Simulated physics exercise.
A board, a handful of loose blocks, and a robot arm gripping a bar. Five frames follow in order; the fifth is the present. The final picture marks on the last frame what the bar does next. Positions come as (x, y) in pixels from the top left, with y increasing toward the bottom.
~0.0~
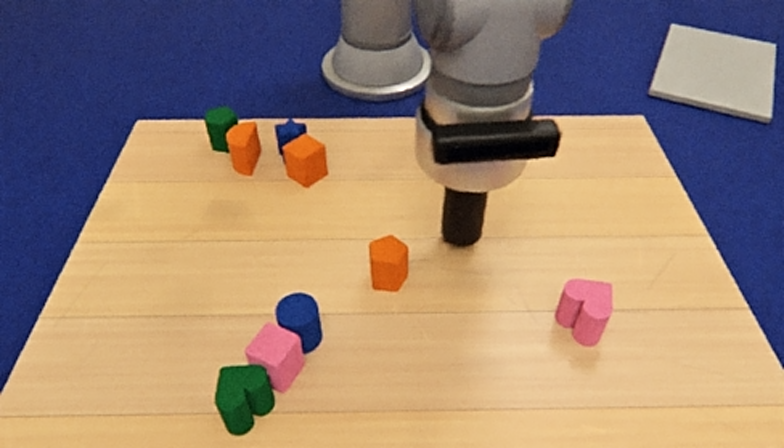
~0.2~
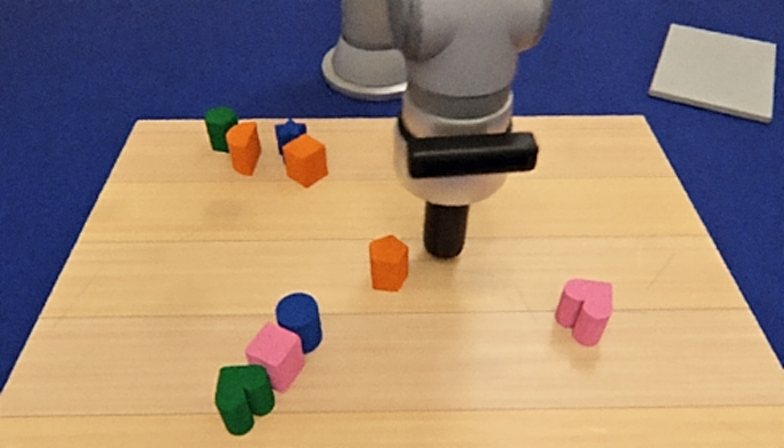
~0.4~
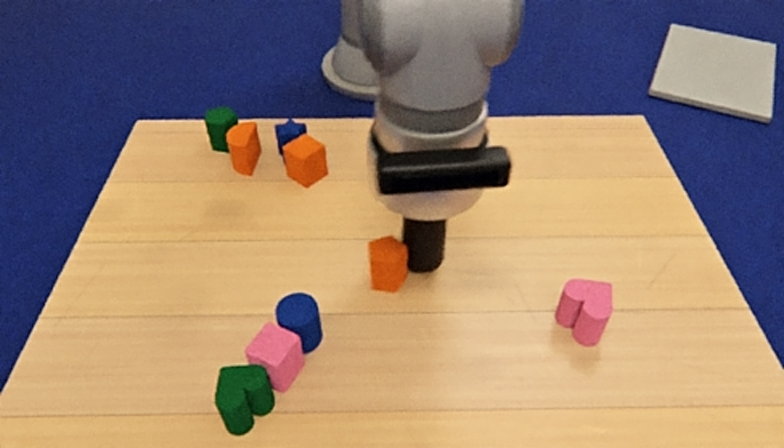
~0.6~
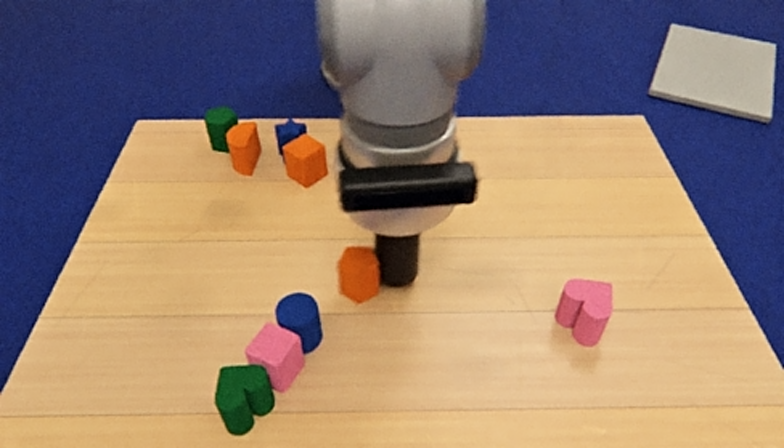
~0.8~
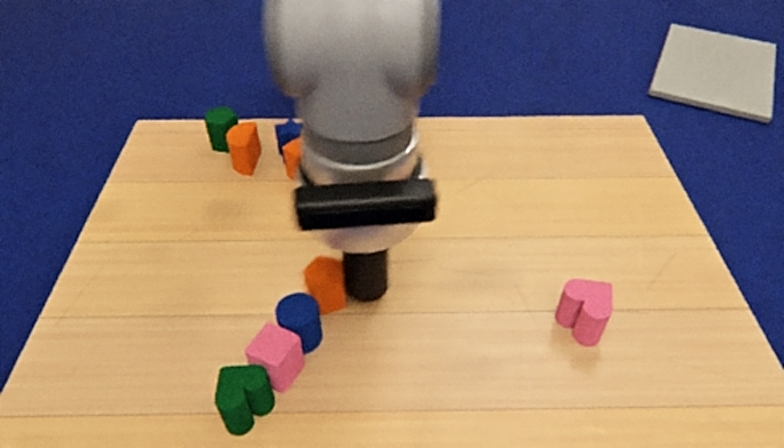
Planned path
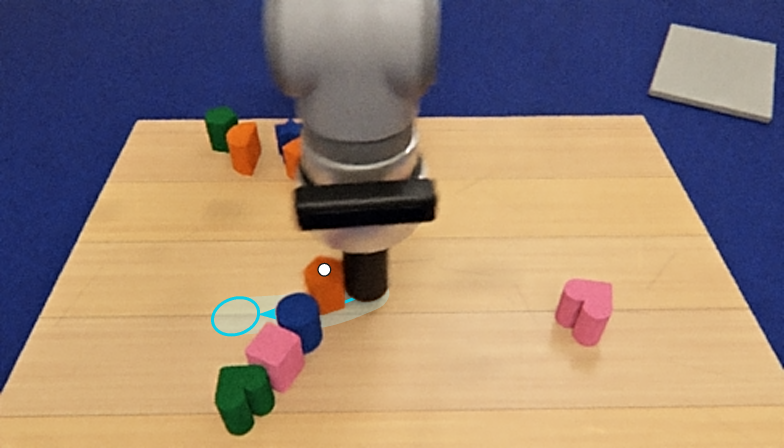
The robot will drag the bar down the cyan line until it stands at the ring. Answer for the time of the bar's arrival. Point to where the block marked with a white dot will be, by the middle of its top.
I think it will end close to (183, 290).
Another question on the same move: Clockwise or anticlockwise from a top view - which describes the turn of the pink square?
Twists anticlockwise.
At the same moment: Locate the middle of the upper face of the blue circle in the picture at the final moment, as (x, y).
Its top centre lands on (250, 323).
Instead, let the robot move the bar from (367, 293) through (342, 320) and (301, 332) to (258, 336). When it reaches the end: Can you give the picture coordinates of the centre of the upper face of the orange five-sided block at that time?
It is at (279, 271).
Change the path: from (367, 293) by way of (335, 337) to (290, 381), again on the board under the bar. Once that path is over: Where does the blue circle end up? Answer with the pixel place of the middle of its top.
I'd guess (266, 315).
The line goes from (367, 293) via (326, 308) and (281, 313), ending at (236, 316); the dot is on the orange five-sided block.
The first path, step by step. One third of the way, bar at (325, 300); orange five-sided block at (280, 280).
Two thirds of the way, bar at (279, 305); green heart at (234, 395), turned 15° clockwise; pink square at (265, 358), turned 25° anticlockwise; blue circle at (262, 321); orange five-sided block at (231, 286).
At the end, bar at (233, 308); green heart at (234, 397), turned 20° clockwise; pink square at (264, 359), turned 25° anticlockwise; blue circle at (250, 323); orange five-sided block at (183, 290).
